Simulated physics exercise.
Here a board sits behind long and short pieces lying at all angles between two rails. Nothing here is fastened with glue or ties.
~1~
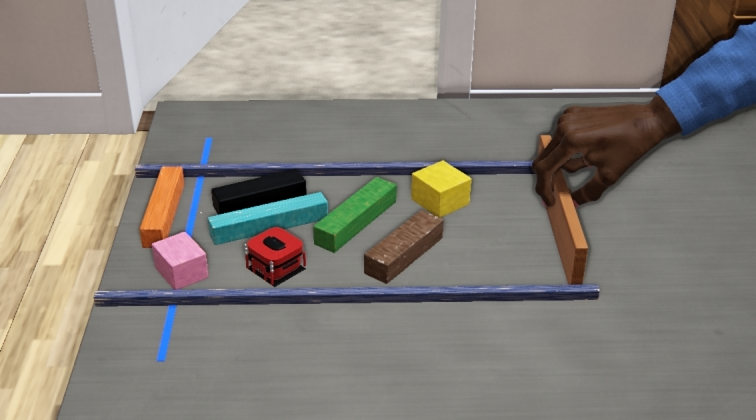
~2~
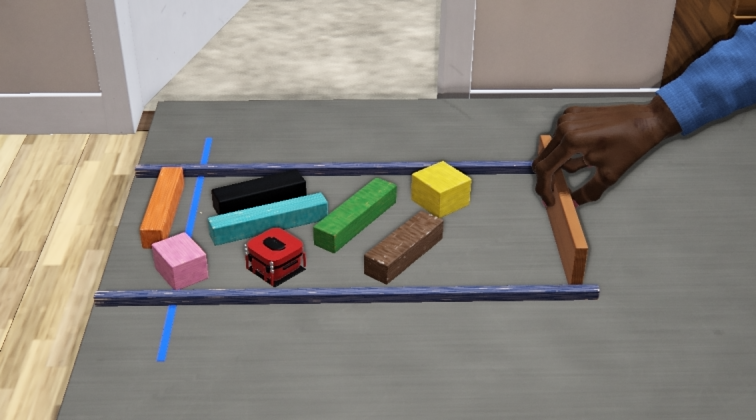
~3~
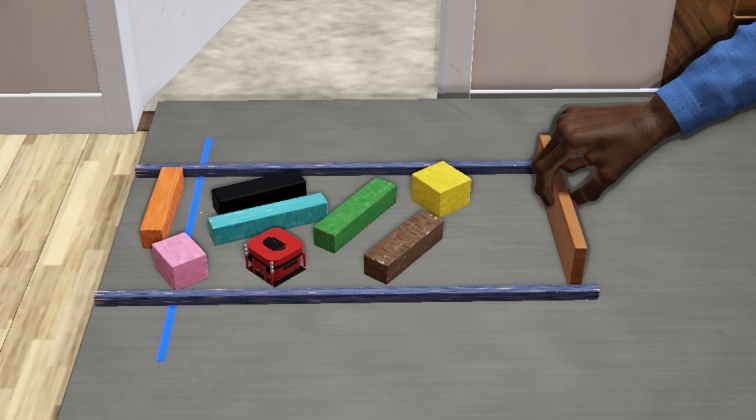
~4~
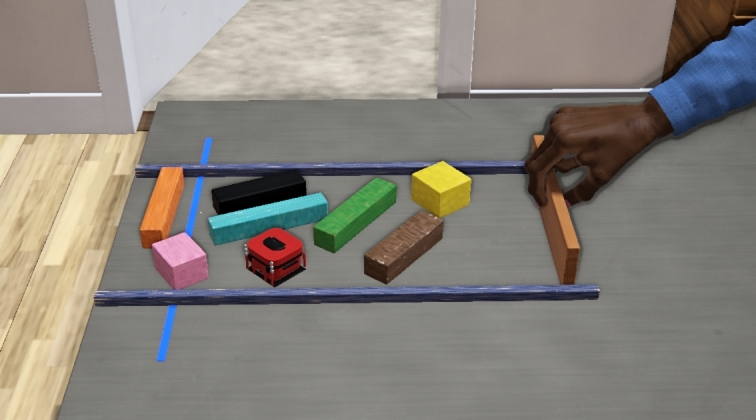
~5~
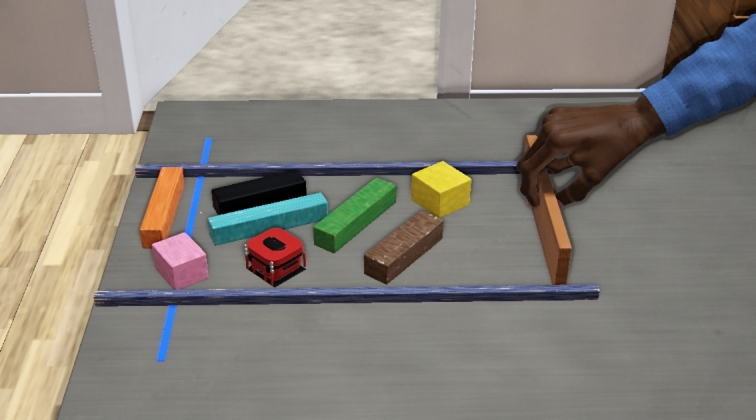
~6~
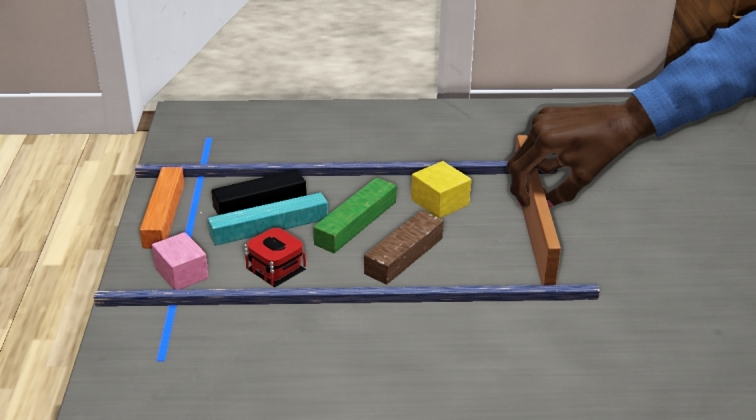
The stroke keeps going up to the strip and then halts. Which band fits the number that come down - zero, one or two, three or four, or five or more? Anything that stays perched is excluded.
What drops is a group of three or four.
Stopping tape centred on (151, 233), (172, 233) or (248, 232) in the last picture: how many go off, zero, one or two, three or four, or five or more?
Taking the three tapes one at a time, the answers are at least five, then either three or four, then one to two.
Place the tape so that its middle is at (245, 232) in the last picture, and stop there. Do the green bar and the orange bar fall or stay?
Here the green bar is on by the end and the orange bar is off by the end.
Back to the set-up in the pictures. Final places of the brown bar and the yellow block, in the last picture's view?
Roughly at (167, 253) and at (175, 184), in that order.
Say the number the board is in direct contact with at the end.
I count 2 of them.
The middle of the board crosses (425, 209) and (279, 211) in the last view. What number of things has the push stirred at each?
At the one place 3, at the other 8.
Soon after, none off yet; orange bar at rest near (163, 206); pink block at rest near (180, 261); black stick at rest near (260, 194).
At rest, the number that fall off is three or four; fallen, turquoise bar, black stick, pink block and orange bar.
